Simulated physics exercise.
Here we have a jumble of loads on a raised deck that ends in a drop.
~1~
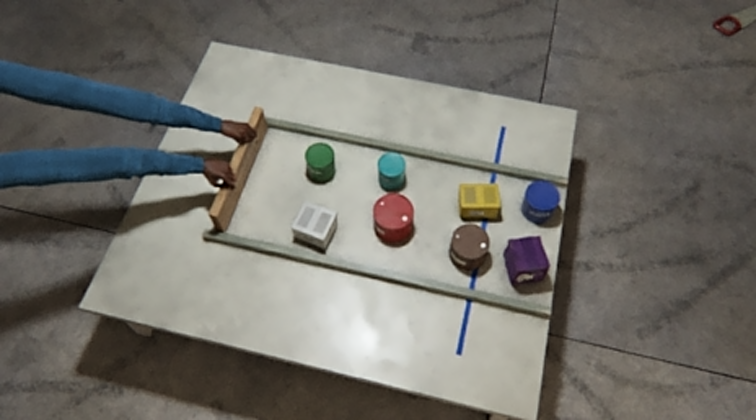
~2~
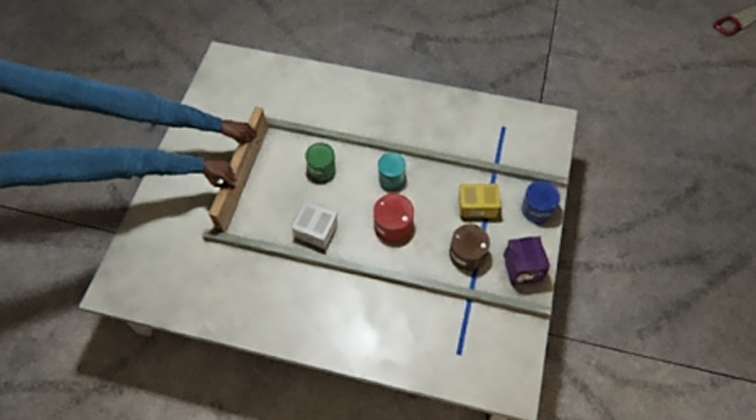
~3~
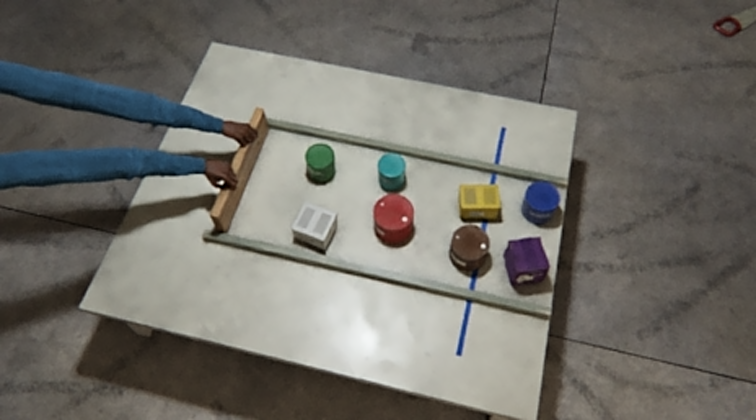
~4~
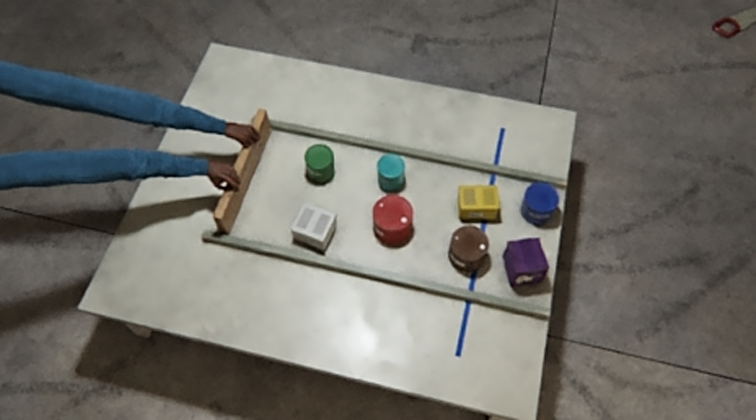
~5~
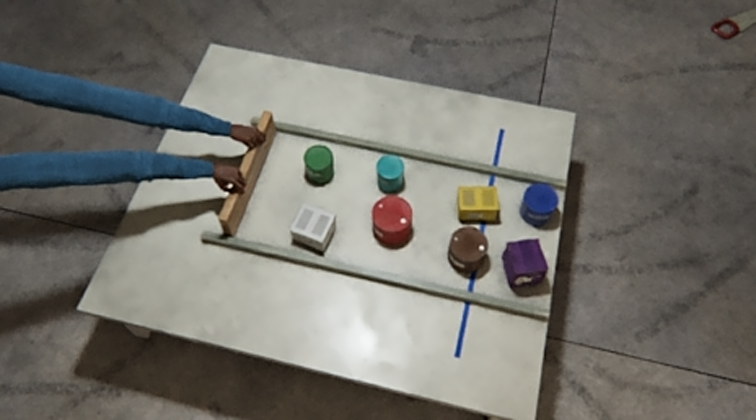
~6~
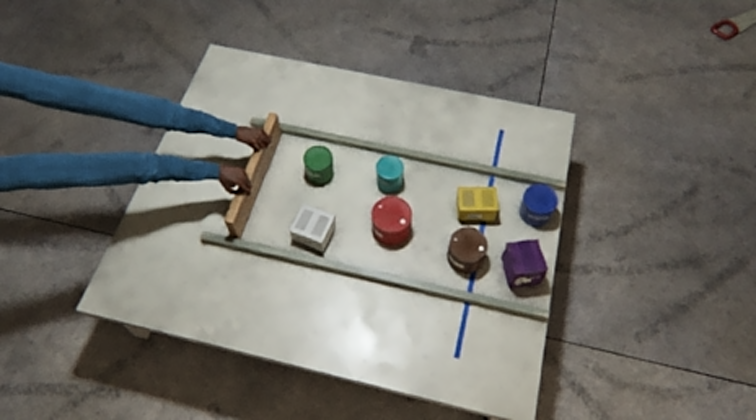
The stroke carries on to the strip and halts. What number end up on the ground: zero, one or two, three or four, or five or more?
The number that fall off is one or two.
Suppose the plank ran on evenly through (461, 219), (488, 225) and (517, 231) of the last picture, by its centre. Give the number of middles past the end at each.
In that order 0, 2 and 4.
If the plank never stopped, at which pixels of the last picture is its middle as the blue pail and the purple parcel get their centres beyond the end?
Near (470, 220) and (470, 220).
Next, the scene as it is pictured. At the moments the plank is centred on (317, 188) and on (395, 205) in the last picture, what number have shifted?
2 and 4.
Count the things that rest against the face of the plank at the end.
In contact: 3.
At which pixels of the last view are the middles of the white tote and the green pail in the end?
The white tote at (493, 269), the green pail at (503, 204).
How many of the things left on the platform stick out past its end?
Overhanging: 0.
Soon after, none off yet; blue pail at rest near (538, 206); purple parcel at rest near (524, 264); yellow tote at rest near (476, 205).
After that, none off yet; blue pail at rest near (538, 206); purple parcel at rest near (524, 264); yellow tote displaced a little near (481, 204).
In the end, the number that fall off is one or two; gone, purple parcel and blue pail.
